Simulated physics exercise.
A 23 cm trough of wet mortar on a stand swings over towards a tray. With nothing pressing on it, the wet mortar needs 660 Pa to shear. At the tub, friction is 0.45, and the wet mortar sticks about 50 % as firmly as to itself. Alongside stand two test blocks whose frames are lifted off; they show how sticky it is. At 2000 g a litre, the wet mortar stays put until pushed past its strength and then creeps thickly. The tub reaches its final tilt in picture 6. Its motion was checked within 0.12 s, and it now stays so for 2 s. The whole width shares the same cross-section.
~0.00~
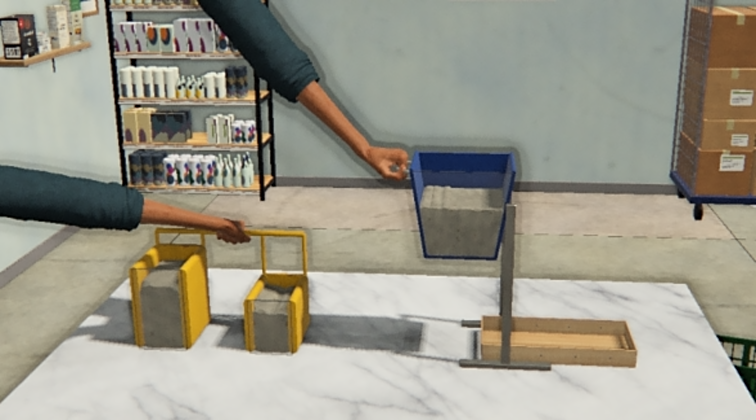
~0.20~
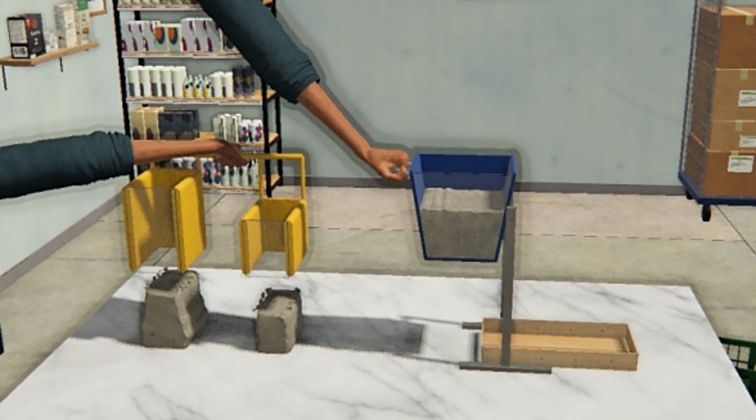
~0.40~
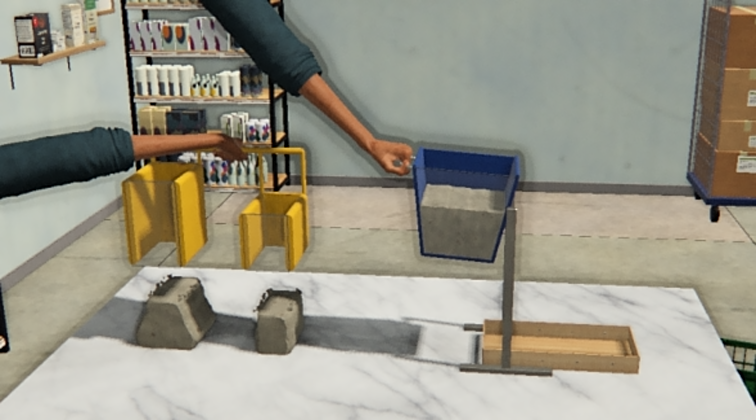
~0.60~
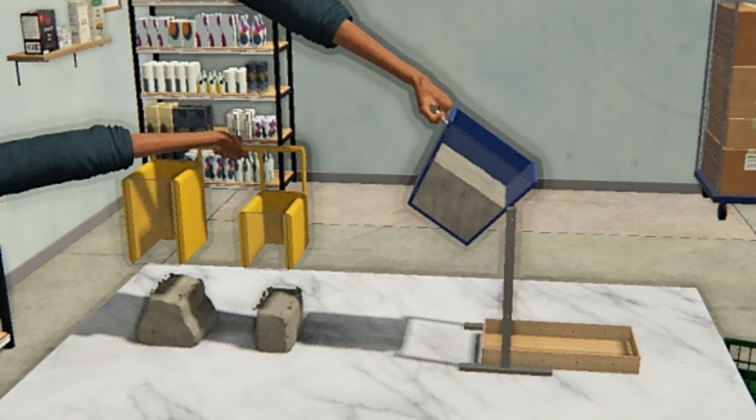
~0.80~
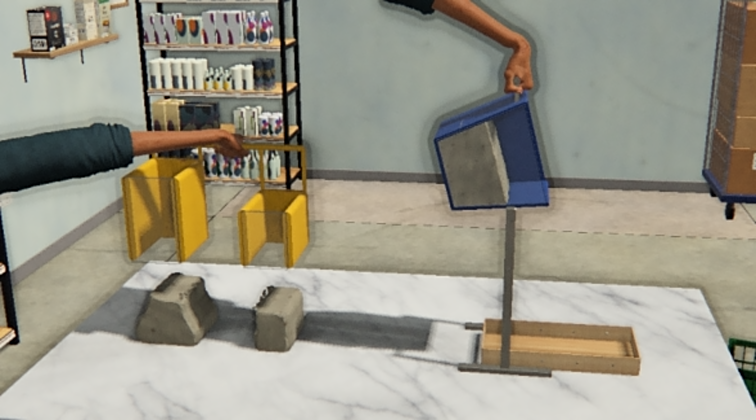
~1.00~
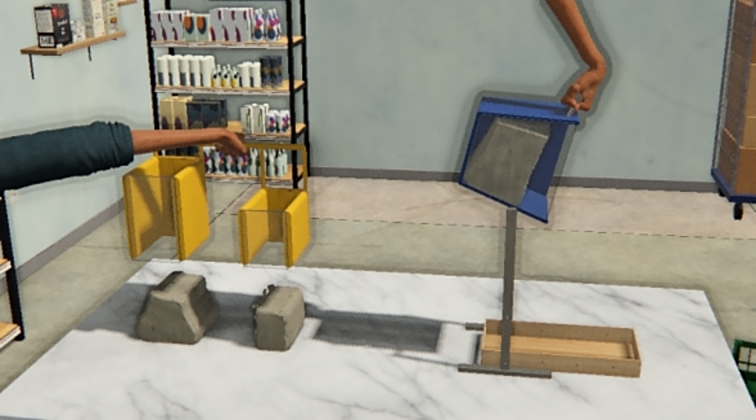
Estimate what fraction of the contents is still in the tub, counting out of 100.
Roughly 0 out of 100.
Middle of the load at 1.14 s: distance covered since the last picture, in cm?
Shift: Roughly 9 cm.
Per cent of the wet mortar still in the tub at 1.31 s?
I'd say close to 35 %.
After 1.14 s, the tub is at 104 degrees and holds 87 %.
After 1.31 s, the tub is at 104 degrees and holds 34 %.
After 1.48 s, the tub is at 104 degrees and holds 11 %.
After 1.65 s, the tub is at 104 degrees and holds 0 %.
After 3.00 s, at the end, the tub is at 104 degrees and holds 0 %.
